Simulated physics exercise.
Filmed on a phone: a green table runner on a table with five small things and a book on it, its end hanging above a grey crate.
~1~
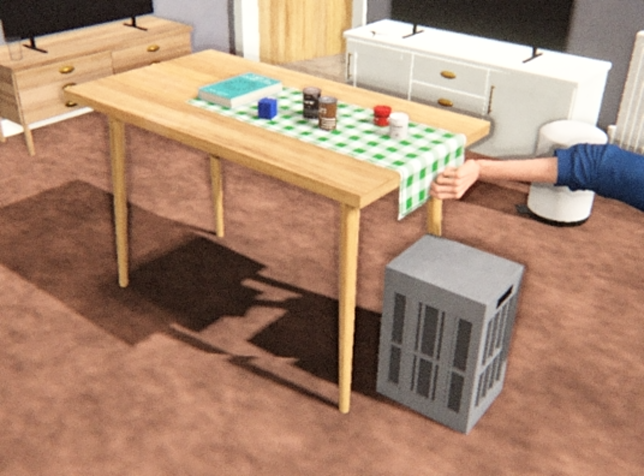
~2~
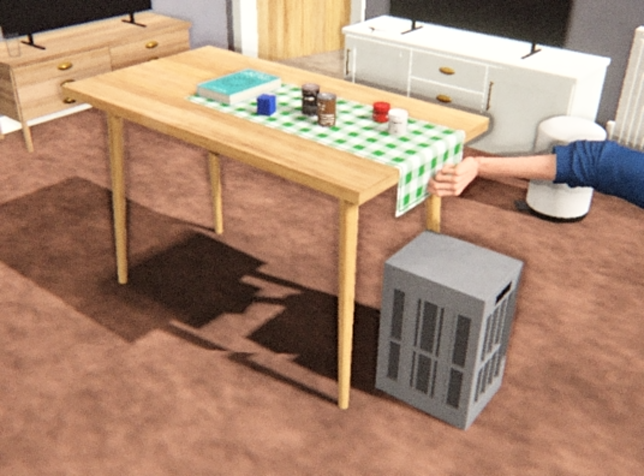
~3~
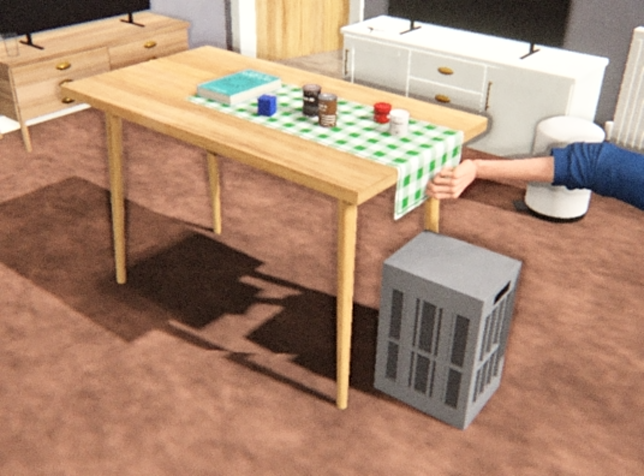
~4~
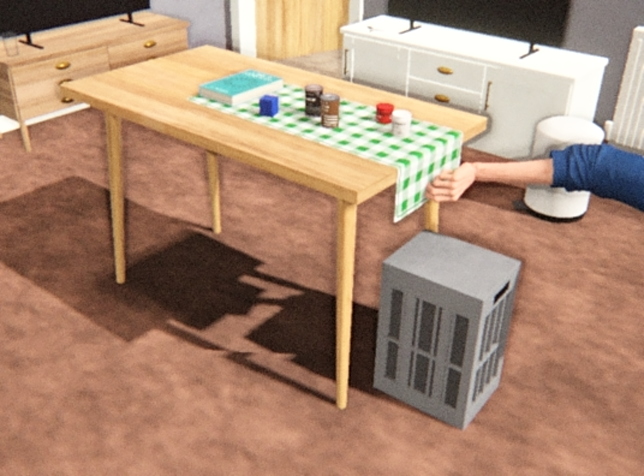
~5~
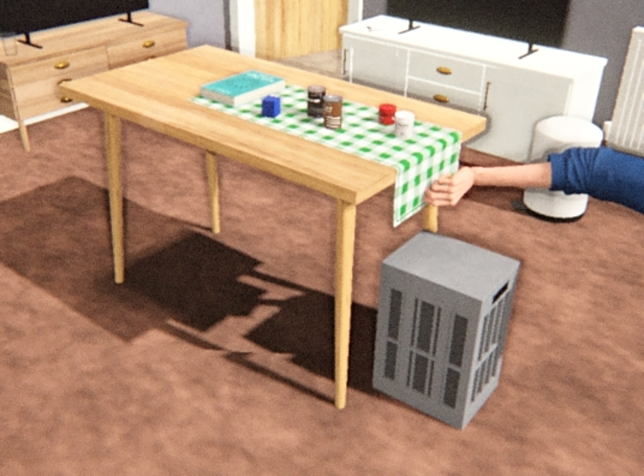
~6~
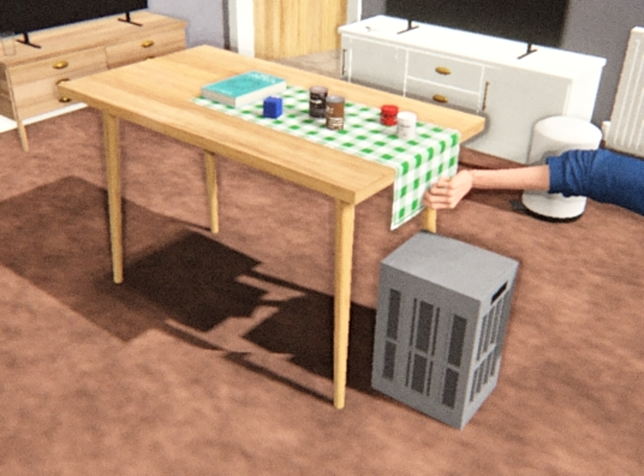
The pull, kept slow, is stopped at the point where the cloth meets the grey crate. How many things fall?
The number on top goes down by one.
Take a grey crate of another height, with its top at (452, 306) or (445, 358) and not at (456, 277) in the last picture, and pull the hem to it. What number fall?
If so, 2 and 4.
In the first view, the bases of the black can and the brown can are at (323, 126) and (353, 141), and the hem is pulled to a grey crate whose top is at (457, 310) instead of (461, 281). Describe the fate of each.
In the end the black can is still on top and the brown can is no longer on top.
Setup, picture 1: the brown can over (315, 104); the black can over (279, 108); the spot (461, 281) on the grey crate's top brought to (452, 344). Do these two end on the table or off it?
Looks like the brown can hangs in there, and the black can hangs in there.
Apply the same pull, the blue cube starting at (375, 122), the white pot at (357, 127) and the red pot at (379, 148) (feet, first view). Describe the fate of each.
Blue cube: Stays. White pot: Stays. Red pot: Goes.
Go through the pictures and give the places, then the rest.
Hem (398, 220); white pot (399, 116); red pot (383, 108); brown can (328, 99); black can (312, 90); blue cube (267, 100); top of the crate (461, 281), in the first picture.
Hem (396, 216); white pot (398, 112), in the second picture.
Hem (395, 219); red pot (383, 105), in the third picture.
Hem (394, 222); brown can (330, 97); top of the crate (458, 277), in the fourth picture.
Hem (394, 227); black can (317, 88), in the fifth picture.
Hem (391, 230); white pot (407, 116); red pot (390, 107); brown can (336, 99); black can (319, 89); blue cube (273, 99), in the sixth picture.
Soon after, hem near (423, 220); all still up.
After that, hem near (422, 238); all still up.
And then, hem on the crate; white pot gone.
In the end, hem on the crate; white pot gone. The table loses one.
